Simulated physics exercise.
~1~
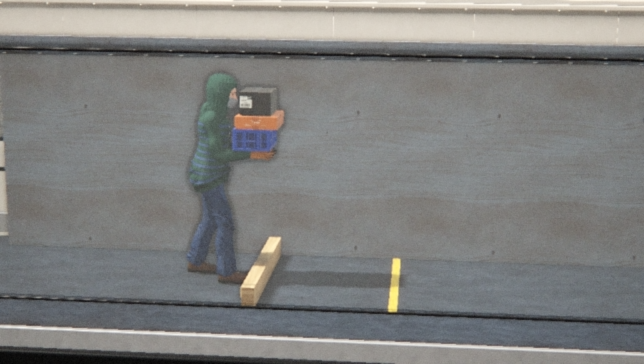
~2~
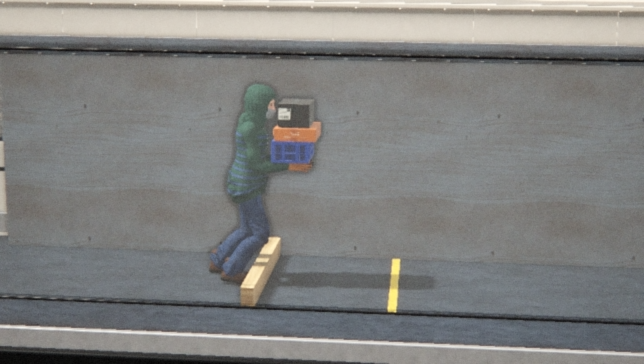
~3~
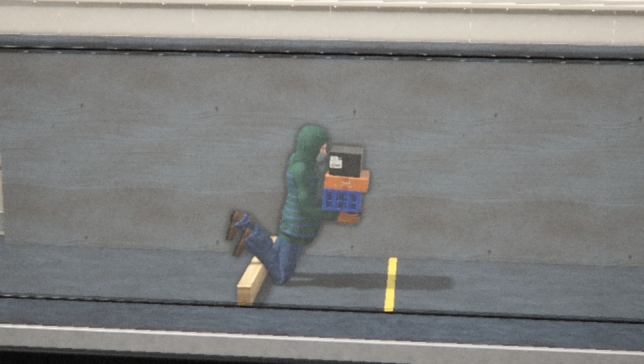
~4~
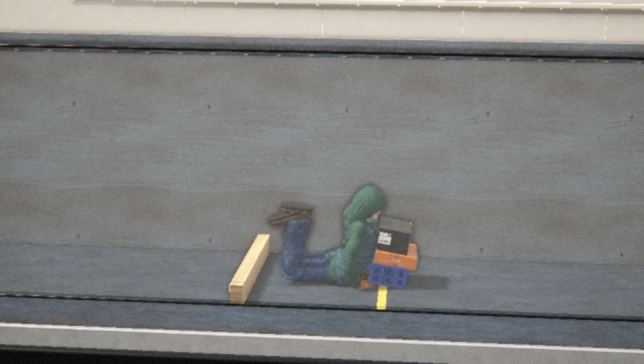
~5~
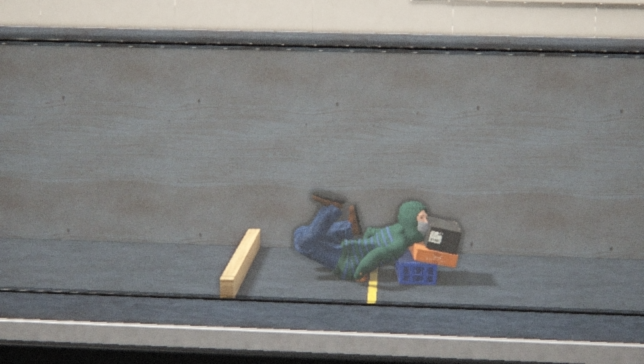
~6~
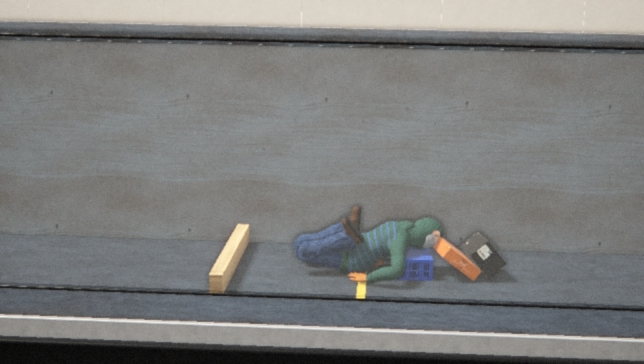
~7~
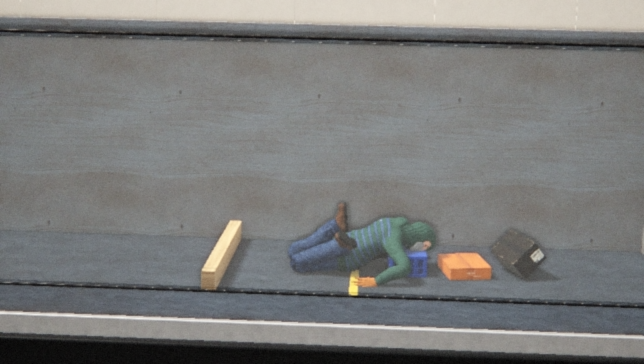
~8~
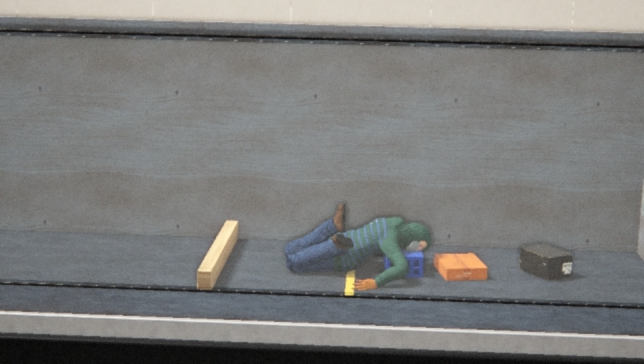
A person in a green hooded jacket carrying a stack of boxes pitched forward over a wooden rail and fell, landing stretched across the yellow line, while the blue crate, orange carton and tumbling black parcel ended up spread out beyond it to the right.
